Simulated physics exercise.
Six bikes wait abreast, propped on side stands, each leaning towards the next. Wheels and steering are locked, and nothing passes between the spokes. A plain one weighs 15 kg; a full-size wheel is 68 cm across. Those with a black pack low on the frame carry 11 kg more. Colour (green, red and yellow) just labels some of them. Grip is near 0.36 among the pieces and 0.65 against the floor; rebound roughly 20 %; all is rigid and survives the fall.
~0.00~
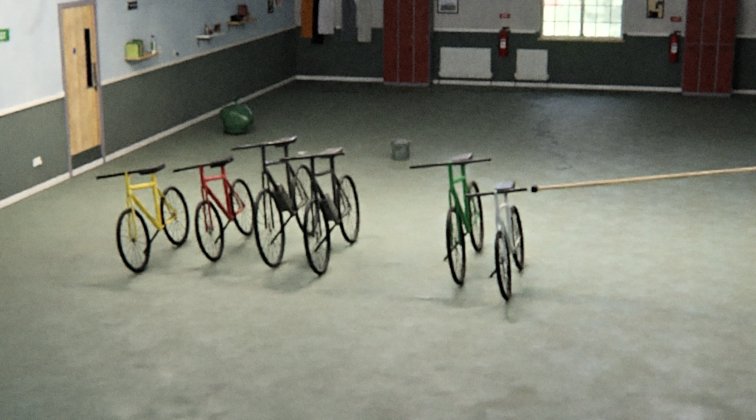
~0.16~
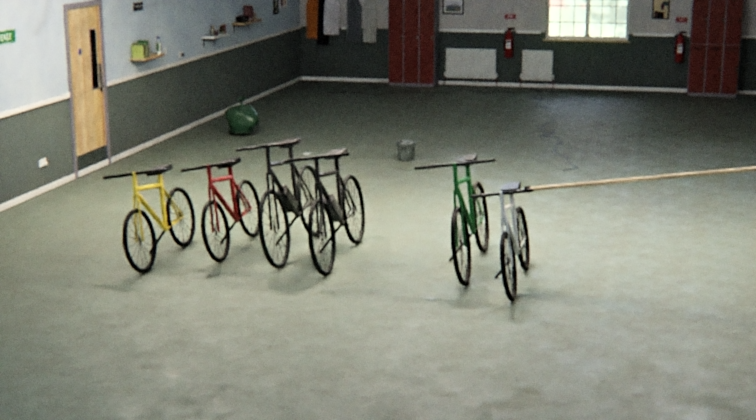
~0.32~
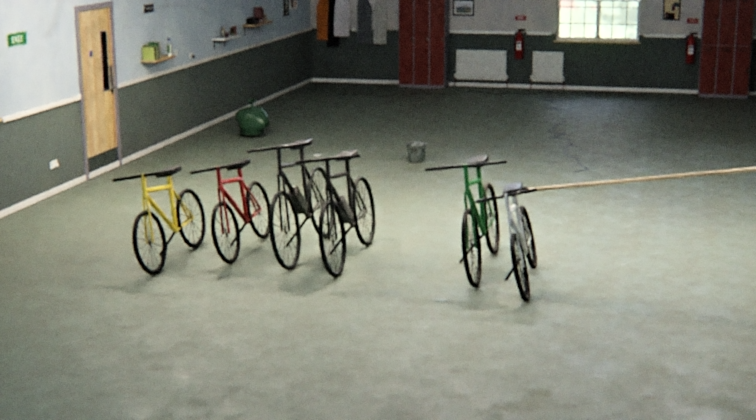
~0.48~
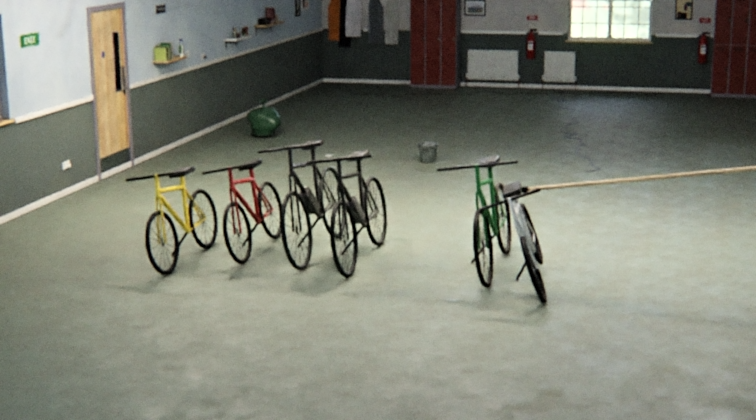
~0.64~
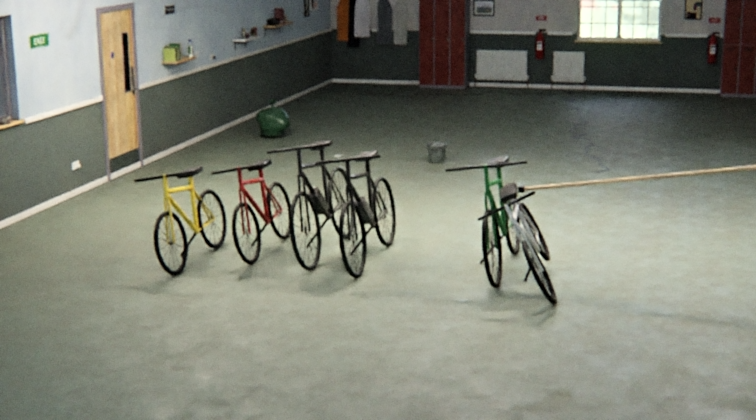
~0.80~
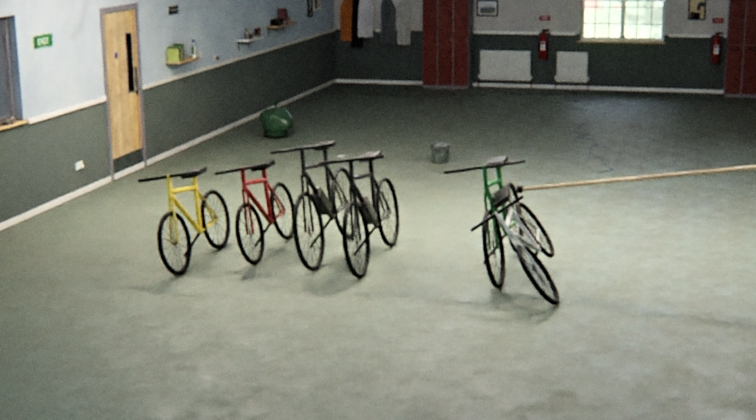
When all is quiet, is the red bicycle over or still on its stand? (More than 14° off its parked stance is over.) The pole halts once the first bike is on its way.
The red bicycle stays standing.
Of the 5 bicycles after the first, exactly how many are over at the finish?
1 of them.
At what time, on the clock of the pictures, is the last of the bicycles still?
At about 2.5 s.
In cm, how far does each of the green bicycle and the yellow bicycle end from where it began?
Moved: Green 60, yellow 0.
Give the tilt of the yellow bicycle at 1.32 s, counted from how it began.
Roughly 0°.
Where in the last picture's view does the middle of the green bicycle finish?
Around (437, 235).
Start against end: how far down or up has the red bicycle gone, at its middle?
About 0 cm lower.
After 1.06 s, none of the 5 other bicycles over, 1 disturbed; red bicycle unmoved; green bicycle leaning 13°.
After 1.32 s, 1 of the 5 other bicycles over; red bicycle unmoved; green bicycle leaning 35°.
After 1.50 s, 1 of the 5 other bicycles over; red bicycle unmoved; green bicycle leaning 68°.
After 1.80 s, 1 of the 5 other bicycles over; red bicycle unmoved; green bicycle leaning 74°.
At rest (2.8 s), 1 of the 5 other bicycles over; red bicycle unmoved; green bicycle leaning 70°; yellow bicycle unmoved. Four left standing. As the last picture would show them, middles, red bicycle near (263, 205), green bicycle near (437, 235).
